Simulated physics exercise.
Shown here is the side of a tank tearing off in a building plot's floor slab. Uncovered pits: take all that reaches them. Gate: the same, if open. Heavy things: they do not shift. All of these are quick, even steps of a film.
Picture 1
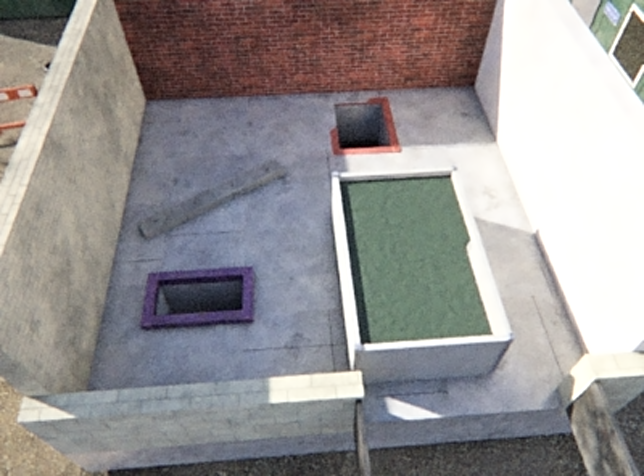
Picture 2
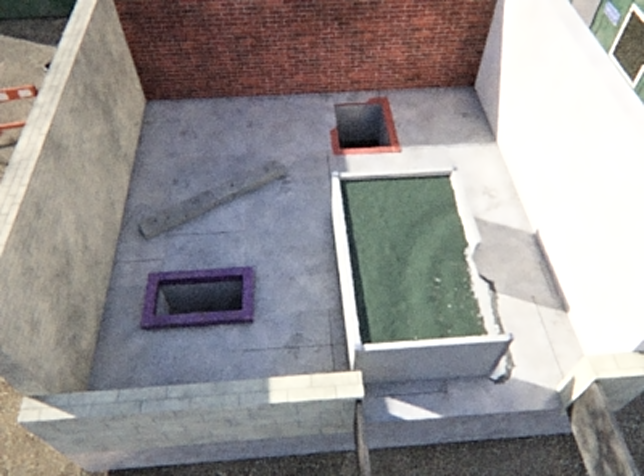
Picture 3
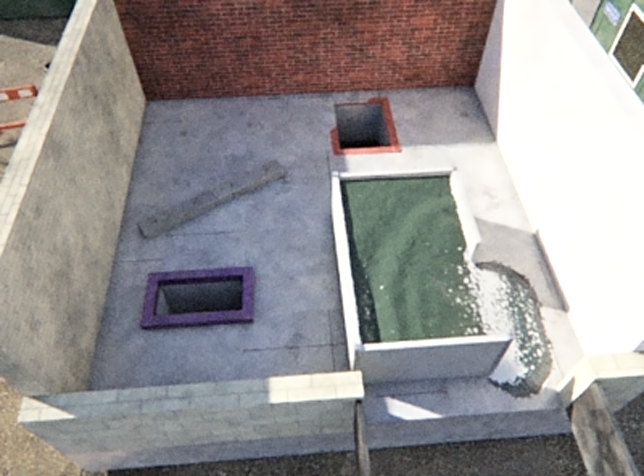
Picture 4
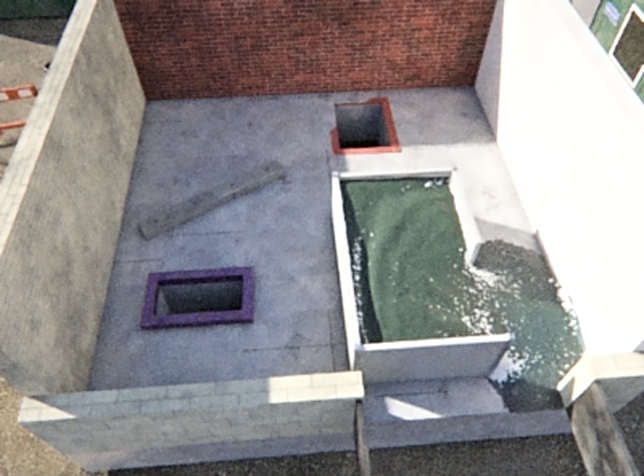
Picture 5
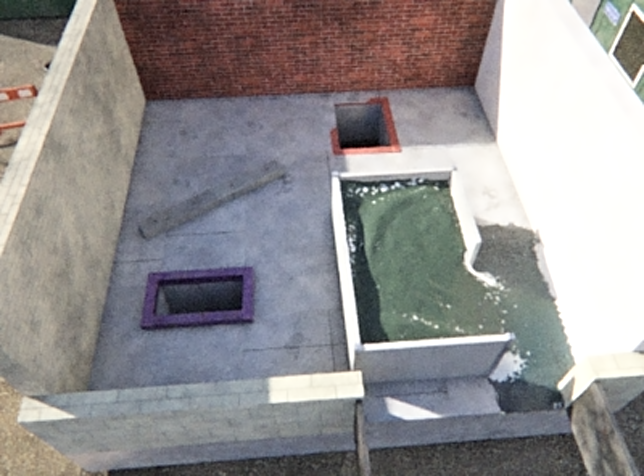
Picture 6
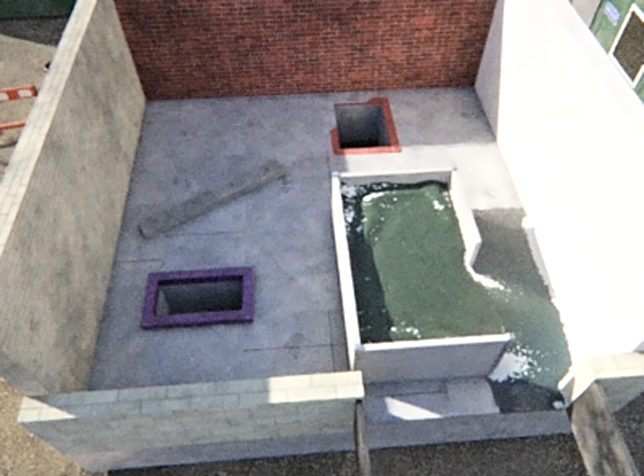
Green water burst through the broken right side of a white-walled tank, foamed across the concrete floor and spread along the white wall, while the level inside dropped and the purple-rimmed pit stayed dry.
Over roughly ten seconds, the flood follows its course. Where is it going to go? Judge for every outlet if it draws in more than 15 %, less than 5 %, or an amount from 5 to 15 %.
My call: The gate draws in more than 15 %; the red pit draws in more than 15 %; the purple pit draws in less than 5 %.
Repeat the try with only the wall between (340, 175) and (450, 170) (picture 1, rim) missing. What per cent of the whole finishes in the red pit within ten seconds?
For red, it comes to 60 percent.
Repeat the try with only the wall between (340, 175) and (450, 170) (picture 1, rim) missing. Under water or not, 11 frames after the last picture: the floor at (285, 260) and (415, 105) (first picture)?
Point one not reached, point two waterlogged.
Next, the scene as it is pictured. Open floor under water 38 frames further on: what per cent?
Some 40 per cent.
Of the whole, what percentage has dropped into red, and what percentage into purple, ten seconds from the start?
About 30 %, then about 0 %.
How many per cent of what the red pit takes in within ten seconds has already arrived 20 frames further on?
Roughly 20 percent.
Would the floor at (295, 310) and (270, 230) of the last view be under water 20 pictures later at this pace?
First spared, then spared.
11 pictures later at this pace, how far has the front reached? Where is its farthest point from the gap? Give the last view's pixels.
Near (468, 89).
A moment on, water covers 15 % of the floor; the gate 4 %, the red pit 0 %, the purple pit 0 %.
Next, water covers 30 % of the floor; the gate 12 %, the red pit 0 %, the purple pit 0 %.
Then, water covers 35 % of the floor; the gate 21 %, the red pit 5 %, the purple pit 0 %.
Later, water covers 40 % of the floor; the gate 30 %, the red pit 19 %, the purple pit 0 %.
In the end, water covers 55 % of the floor; the gate 36 %, the red pit 30 %, the purple pit 0 %.
